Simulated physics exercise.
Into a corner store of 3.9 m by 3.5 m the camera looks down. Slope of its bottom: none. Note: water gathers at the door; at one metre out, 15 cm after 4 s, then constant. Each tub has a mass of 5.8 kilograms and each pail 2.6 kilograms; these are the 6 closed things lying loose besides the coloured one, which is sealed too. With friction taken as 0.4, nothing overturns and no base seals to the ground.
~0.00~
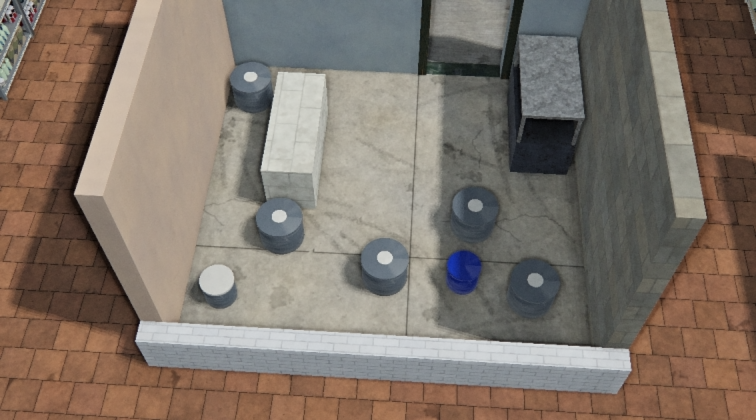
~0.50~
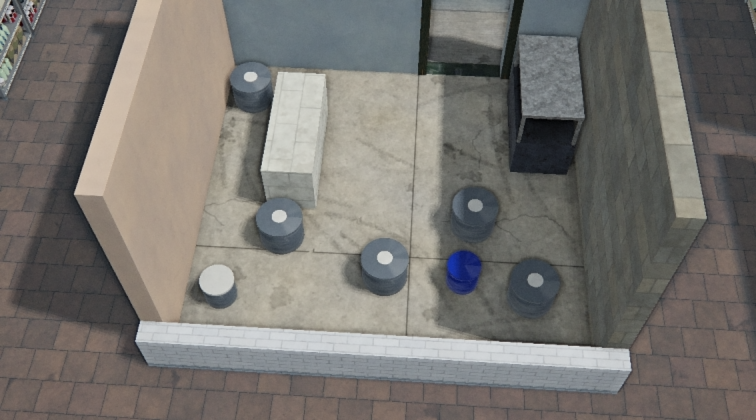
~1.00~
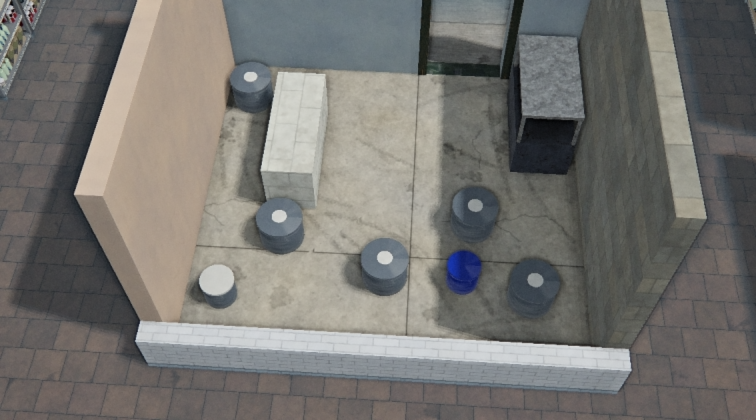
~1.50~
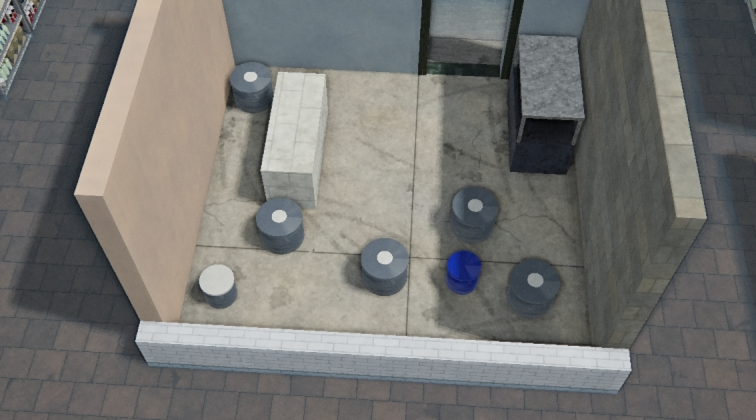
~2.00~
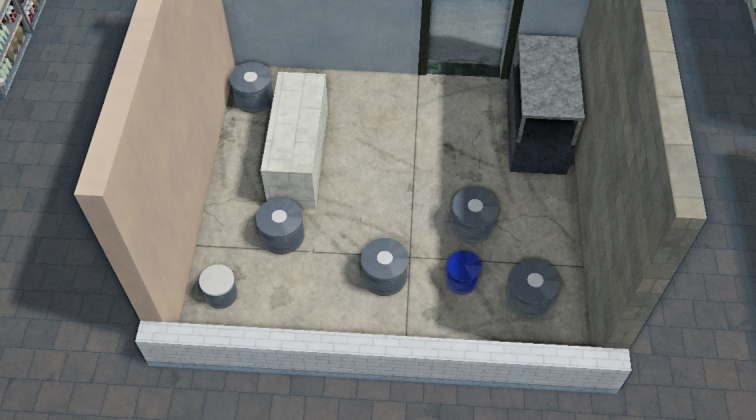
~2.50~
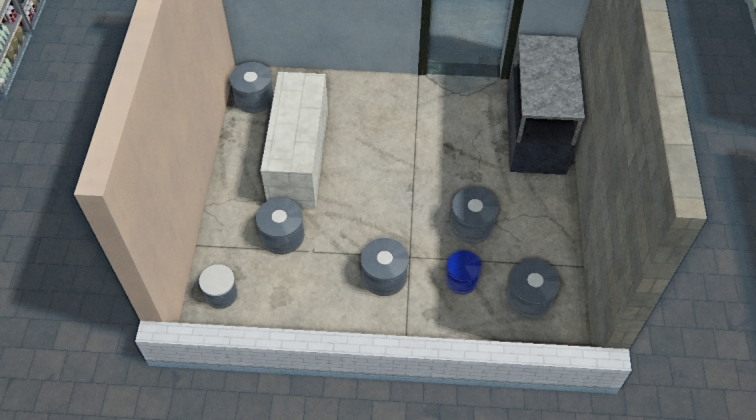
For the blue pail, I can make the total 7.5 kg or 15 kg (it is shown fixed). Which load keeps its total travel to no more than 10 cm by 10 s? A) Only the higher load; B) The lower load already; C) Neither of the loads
Answer: B.
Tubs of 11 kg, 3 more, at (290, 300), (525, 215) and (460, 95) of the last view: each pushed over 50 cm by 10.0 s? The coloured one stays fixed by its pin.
In the order given, within the mark, then within the mark, and last beyond the mark.
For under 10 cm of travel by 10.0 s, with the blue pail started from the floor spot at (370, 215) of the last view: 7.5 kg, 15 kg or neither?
Either load holds.
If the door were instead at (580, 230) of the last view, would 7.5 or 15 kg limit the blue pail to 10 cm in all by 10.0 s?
Then the lighter mass works.
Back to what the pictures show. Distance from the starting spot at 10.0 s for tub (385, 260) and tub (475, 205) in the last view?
In turn: 120 cm, 30 cm.
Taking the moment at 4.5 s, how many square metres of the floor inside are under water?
About 3.5 m2 is covered.
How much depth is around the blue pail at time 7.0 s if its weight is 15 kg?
Roughly 3 cm.
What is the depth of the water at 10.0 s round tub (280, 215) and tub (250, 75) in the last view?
3 and 0 cm.
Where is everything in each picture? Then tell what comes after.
The blue pail at (464, 265) rests on the ground; 0.0 m2 under water; 0 of 7 have shifted, in the first picture.
The blue pail at (464, 265), on the bottom; water covers 0.0 m2; 0 of 7 have shifted, in the second picture.
The blue pail at (464, 265) rests on the ground; water covers 0.0 m2; 0 of 7 have shifted, in the third picture.
The blue pail at (464, 265), on the bottom; water covers 0.0 m2; 0 of 7 have shifted, in the fourth picture.
The blue pail at (464, 265), on the bottom; water covers 0.0 m2; 0 of 7 have shifted, in the fifth picture.
The blue pail at (464, 265), on the bottom; 0.1 m2 under water; 0 of 7 have shifted, in the sixth picture.
After 3.5 s the blue pail would be 0 cm from its start with 7.5 kg and 0 cm from its start with 15 kg; 0 cm of water round it then.
After 4.5 s the blue pail would be 0 cm from its start with 7.5 kg and 0 cm from its start with 15 kg; 0 cm of water round it then.
After 7.0 s the blue pail would be 1 cm from its start with 7.5 kg and 0 cm from its start with 15 kg; 3 cm of water round it then.
After 10.0 s the blue pail would be 1 cm from its start with 7.5 kg and 0 cm from its start with 15 kg; 7 cm of water round it then.
